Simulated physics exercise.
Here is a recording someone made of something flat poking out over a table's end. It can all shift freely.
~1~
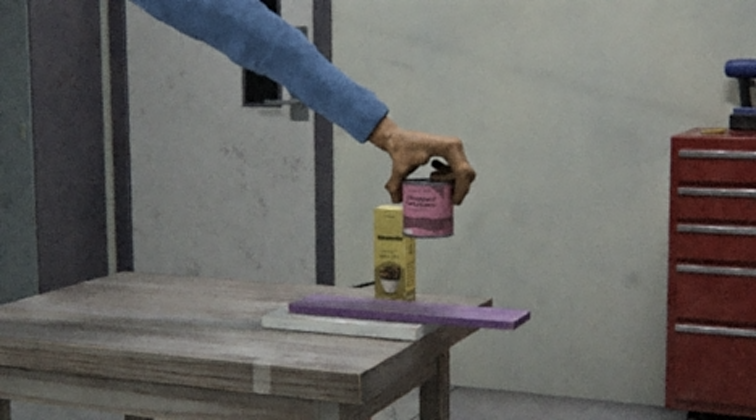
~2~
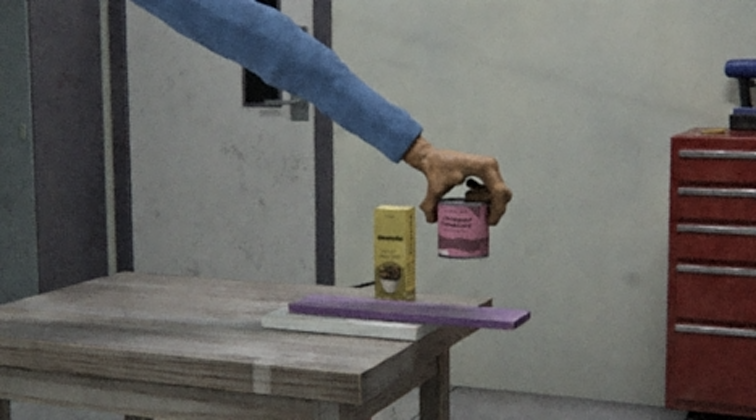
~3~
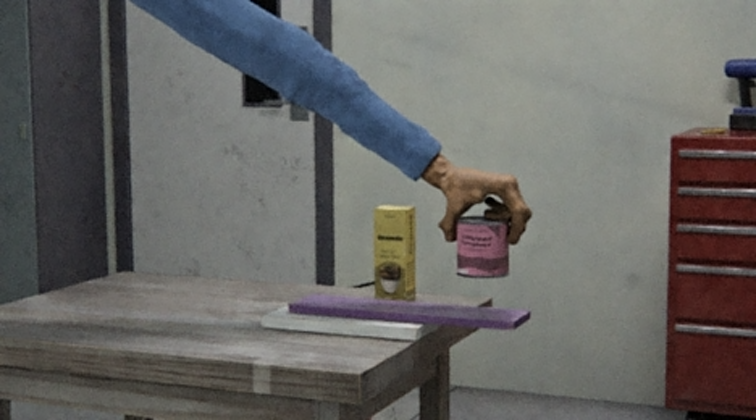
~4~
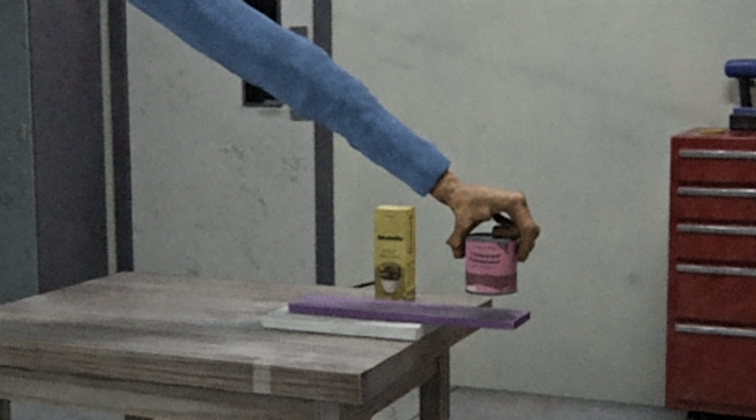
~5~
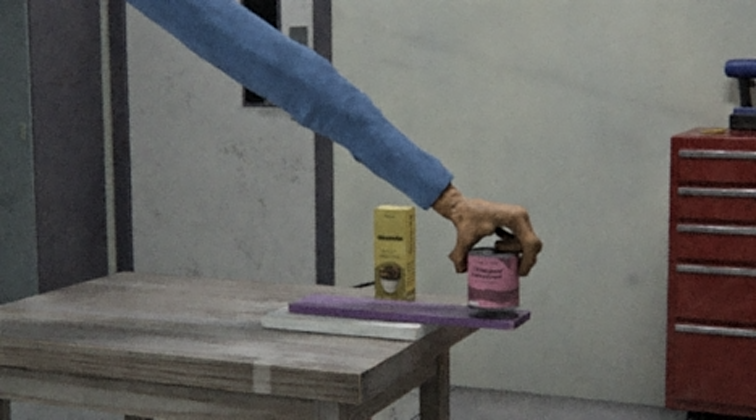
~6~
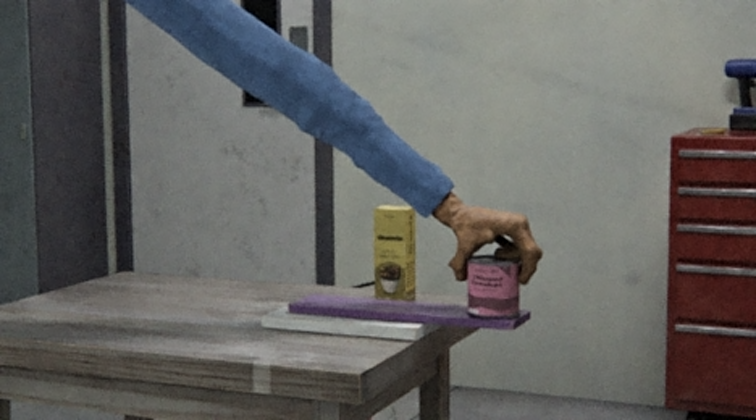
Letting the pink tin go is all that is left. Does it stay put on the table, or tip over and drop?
It tips over and drops.
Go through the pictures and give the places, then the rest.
The first frame shows coming down; pink tin (428, 208); purple board (408, 311).
The second frame shows coming down; pink tin (464, 228); yellow carton (395, 255).
The third frame shows coming down; pink tin (483, 247); white slab (359, 318).
The fourth frame shows coming down; pink tin (491, 263); purple board (408, 311).
The fifth frame shows coming down; pink tin (494, 278); yellow carton (395, 255).
The sixth frame shows set down, still held; pink tin (494, 286); white slab (359, 318).
Then, 0.60 s later than the last frame, pink tin and purple board now down on the floor or falling.
Then, 0.80 s later than the last frame, things are still on the move.
When it is over, down on the floor or falling, pink tin and purple board; the other 2 as before. The board comes down.
